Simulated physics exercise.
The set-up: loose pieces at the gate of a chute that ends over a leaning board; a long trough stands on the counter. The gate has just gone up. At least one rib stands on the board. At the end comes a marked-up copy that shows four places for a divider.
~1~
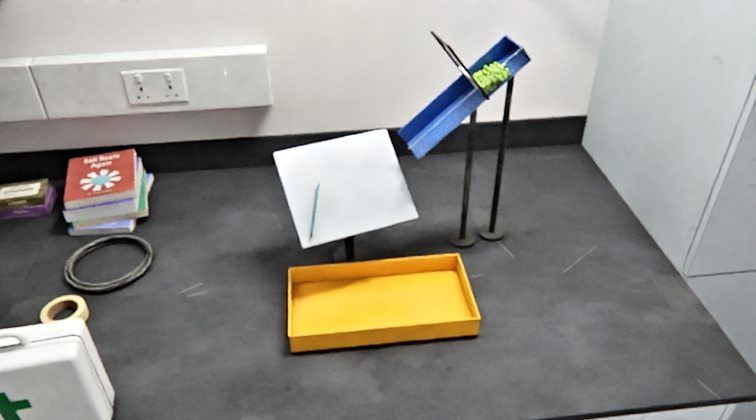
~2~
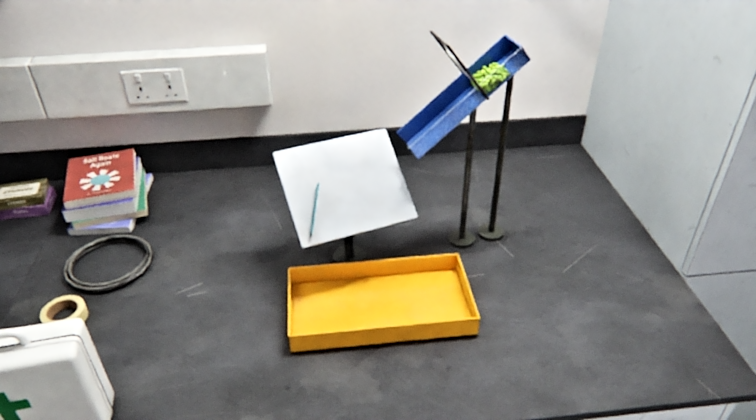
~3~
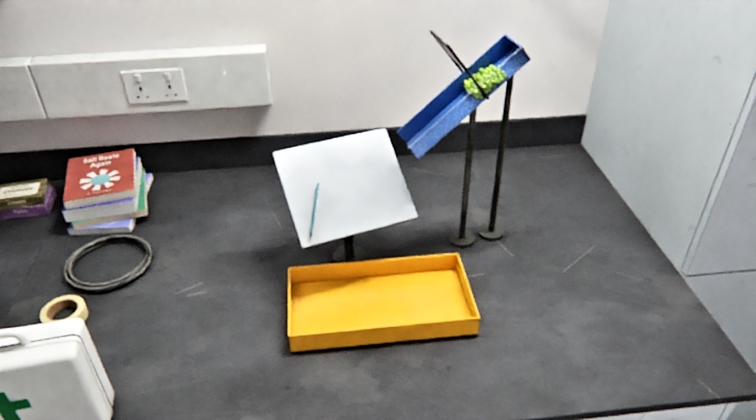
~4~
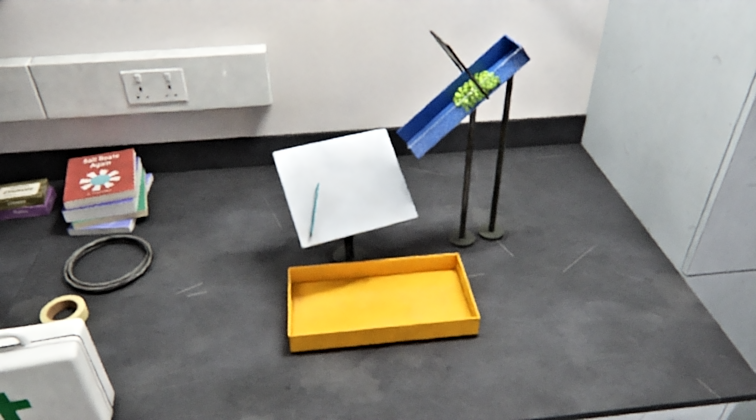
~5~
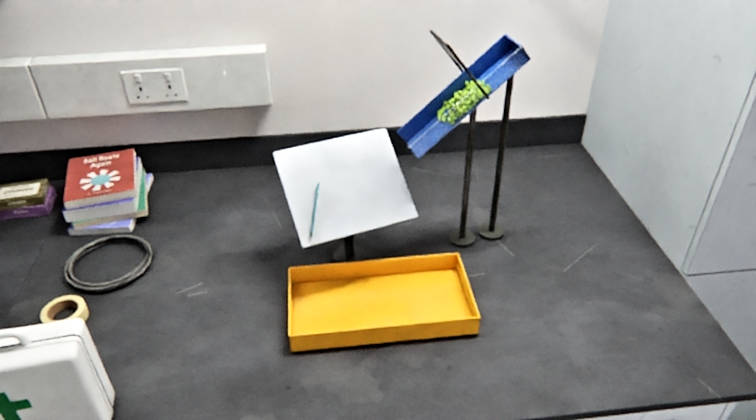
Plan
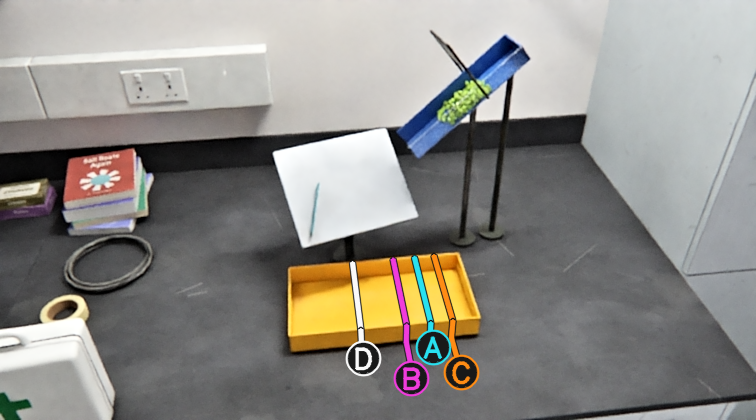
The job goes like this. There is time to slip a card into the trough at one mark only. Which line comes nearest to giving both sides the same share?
D is best.
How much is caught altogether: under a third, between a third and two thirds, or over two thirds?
Over two thirds.
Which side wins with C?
Left.
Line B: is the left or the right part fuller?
The left side.
On the marked copy, line A crosses the front rim at (430, 322); line B crosses the front rim at (406, 324); line C crosses the front rim at (452, 320); line D crosses the front rim at (360, 329).
Choosing A, of what is caught, almost all on the left of the divider, just a few on the right.
Choosing B, of what is caught, almost all on the left of the divider, about a tenth on the right.
Choosing C, of what is caught, every piece on the left of the divider, not one piece on the right.
Choosing D, of what is caught, roughly two thirds on the left of the divider, roughly a third on the right.
